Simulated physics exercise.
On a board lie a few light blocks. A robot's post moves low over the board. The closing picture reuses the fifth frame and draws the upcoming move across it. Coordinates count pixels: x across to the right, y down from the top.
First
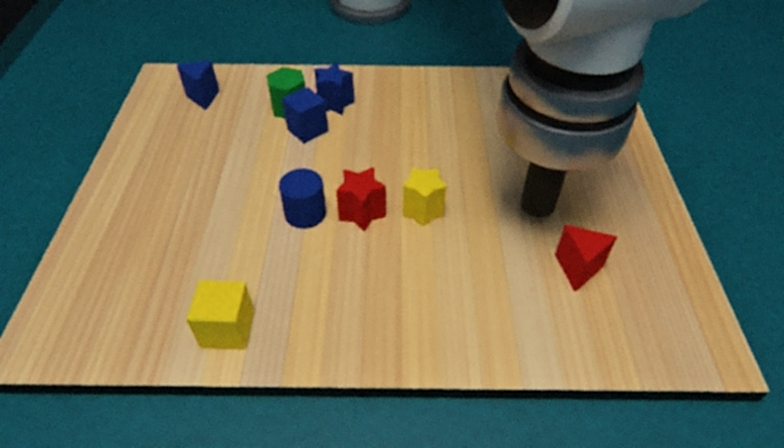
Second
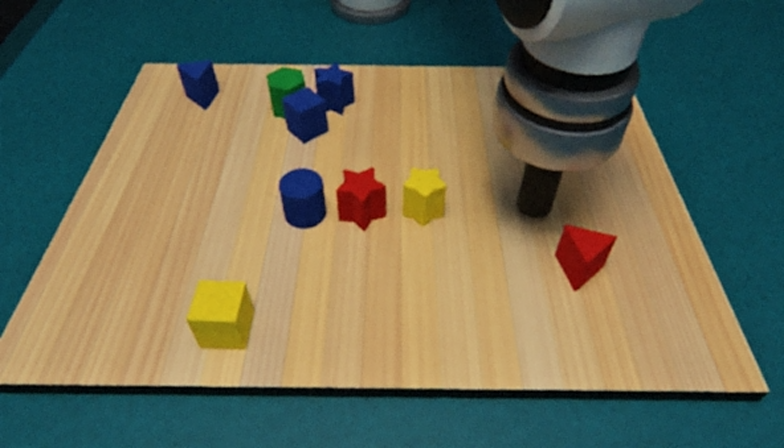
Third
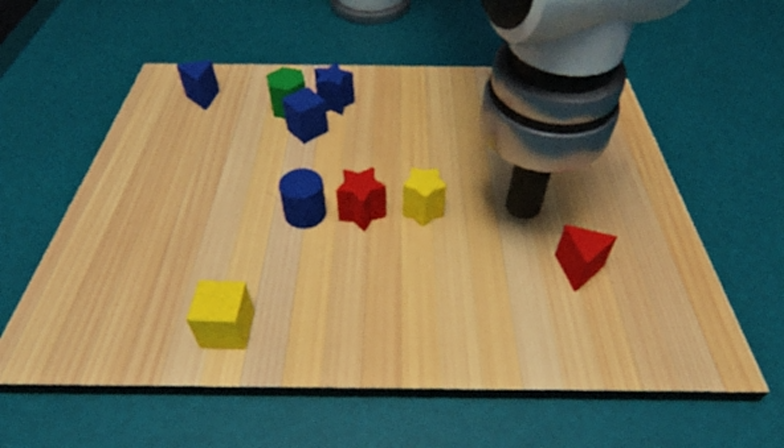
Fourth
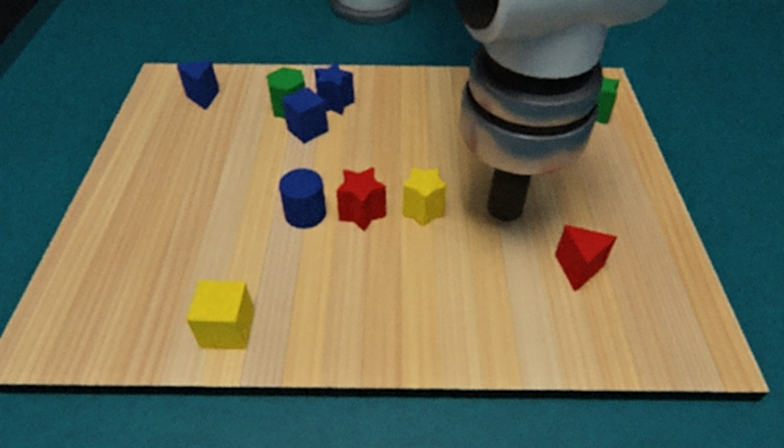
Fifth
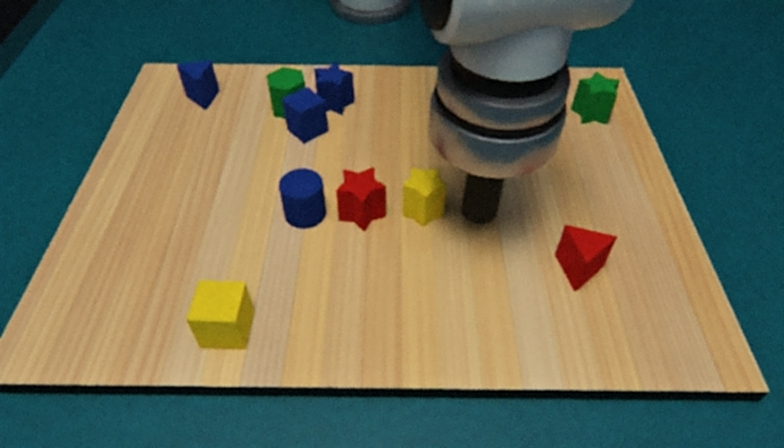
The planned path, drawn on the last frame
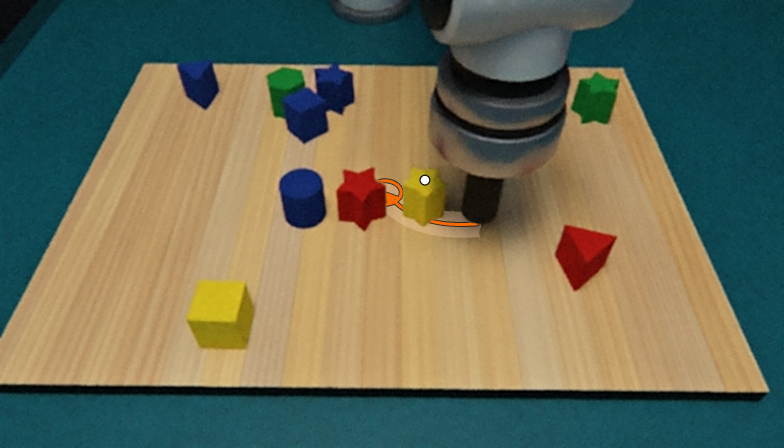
A robot arm's dark post slid left, low over a wooden board, nearing the yellow star while the scattered colored blocks stayed still, and a green star came into view behind the arm.
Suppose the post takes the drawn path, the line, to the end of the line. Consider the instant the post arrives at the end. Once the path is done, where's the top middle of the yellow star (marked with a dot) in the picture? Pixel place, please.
Its top middle will sit at (361, 146).
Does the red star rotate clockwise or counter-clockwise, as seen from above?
From above, it turns counterclockwise.
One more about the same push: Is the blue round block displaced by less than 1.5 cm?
In short: Yes.
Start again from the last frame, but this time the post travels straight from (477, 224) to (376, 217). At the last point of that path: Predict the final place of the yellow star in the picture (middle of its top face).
(370, 163)
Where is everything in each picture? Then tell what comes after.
The first picture shows post's lower end (537, 205); blue round block (301, 182); red star (360, 182); yellow star (425, 180).
The second picture shows post (534, 206); blocks still.
The third picture shows post (523, 207); blocks still.
The fourth picture shows post (505, 209); blocks still.
The fifth picture shows post (479, 212); blue round block (301, 182); red star (360, 182); yellow star (425, 180).
Drawn move, from (477, 224) by way of (441, 223) and (408, 212) to (385, 192); the dot is on the yellow star.
The first path, step by step. One third of the way, post (440, 211); yellow star (407, 176).
Two thirds of the way, post (408, 199); red star (351, 181), turned 20° anticlockwise; yellow star (381, 164).
At the end, post (385, 180); blue round block still; red star (349, 180), turned 30° anticlockwise; yellow star (361, 146), turned 15° anticlockwise.
